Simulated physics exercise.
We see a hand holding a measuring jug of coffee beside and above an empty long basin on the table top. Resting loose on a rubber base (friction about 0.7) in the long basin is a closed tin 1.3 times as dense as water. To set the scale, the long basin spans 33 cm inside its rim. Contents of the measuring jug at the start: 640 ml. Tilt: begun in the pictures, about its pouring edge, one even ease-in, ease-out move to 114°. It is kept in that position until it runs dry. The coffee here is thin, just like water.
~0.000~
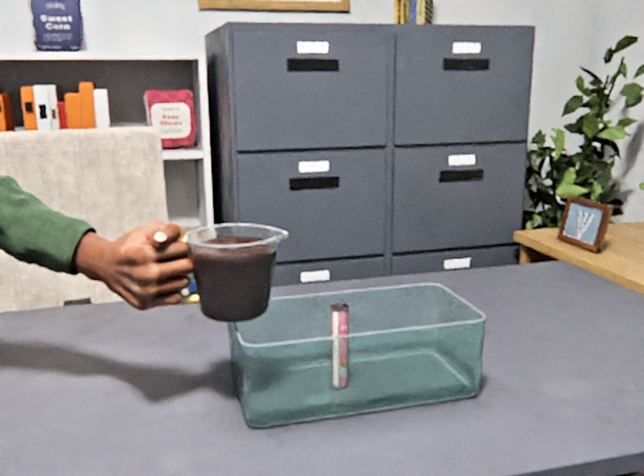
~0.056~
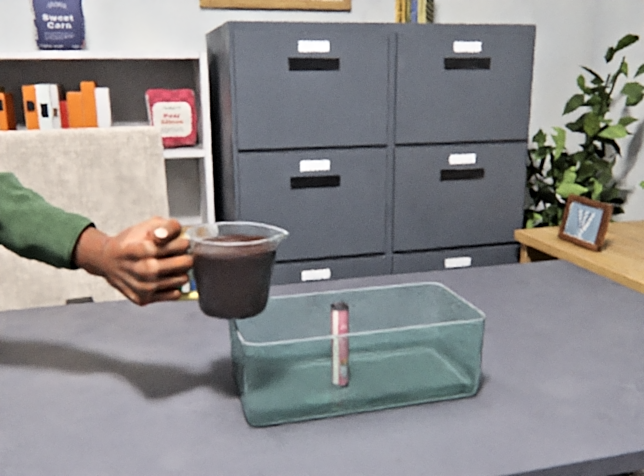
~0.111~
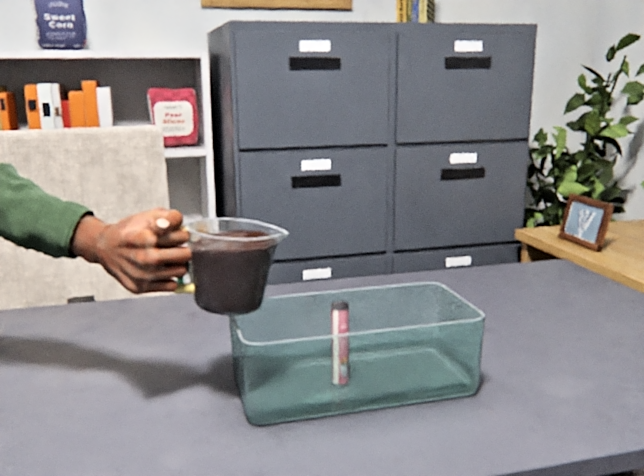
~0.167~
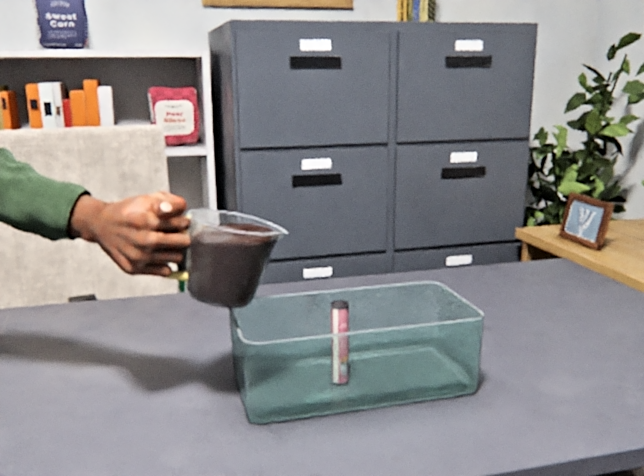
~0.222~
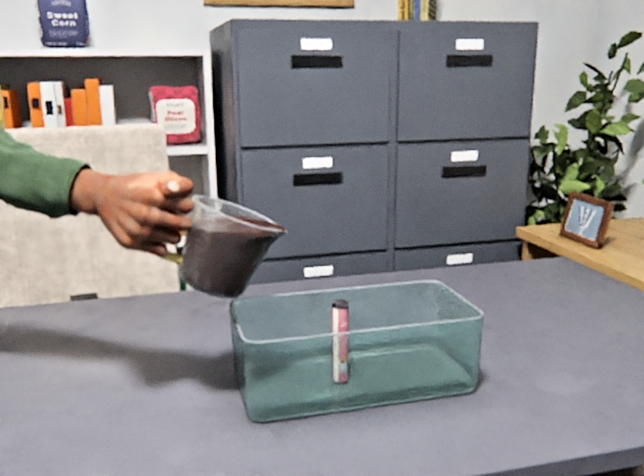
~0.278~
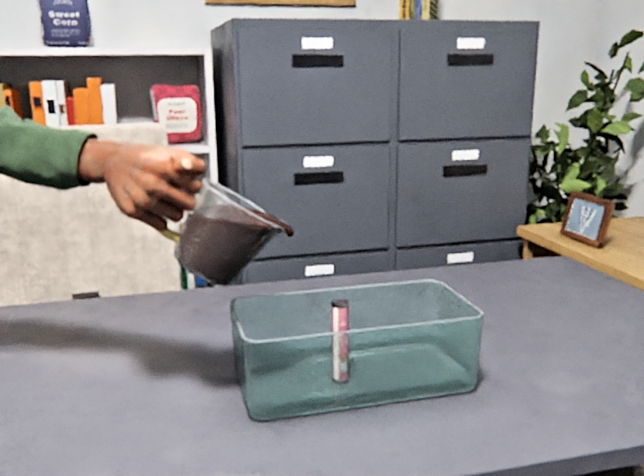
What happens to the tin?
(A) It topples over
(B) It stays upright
It stays upright (B).
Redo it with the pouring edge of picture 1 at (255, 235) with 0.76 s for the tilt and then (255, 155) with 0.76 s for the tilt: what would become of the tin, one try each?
Try 1: Tipped over; try 2: Tipped over.
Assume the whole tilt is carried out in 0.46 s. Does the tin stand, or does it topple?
Result: Tin upright.
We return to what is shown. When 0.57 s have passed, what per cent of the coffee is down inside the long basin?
Roughly 12 percent.
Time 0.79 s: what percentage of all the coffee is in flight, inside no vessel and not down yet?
Estimate: Around 16 per cent.
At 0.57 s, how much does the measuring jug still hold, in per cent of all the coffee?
Around 46 percent.
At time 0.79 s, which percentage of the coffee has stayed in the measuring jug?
Close to 2 percent of the total.
After 0.57 s the tilt is 98° and 46 per cent is still to pour; the tin stands where it began.
After 0.79 s the tilt is 114° and 2 per cent is still to pour; the tin stands where it began.
After 1.01 s the tilt is 114° and 0 per cent is still to pour; the tin stands where it began.
After 1.26 s the tilt is 114° and 0 per cent is still to pour; the tin stands where it began.
In the end the tin stands where it began.
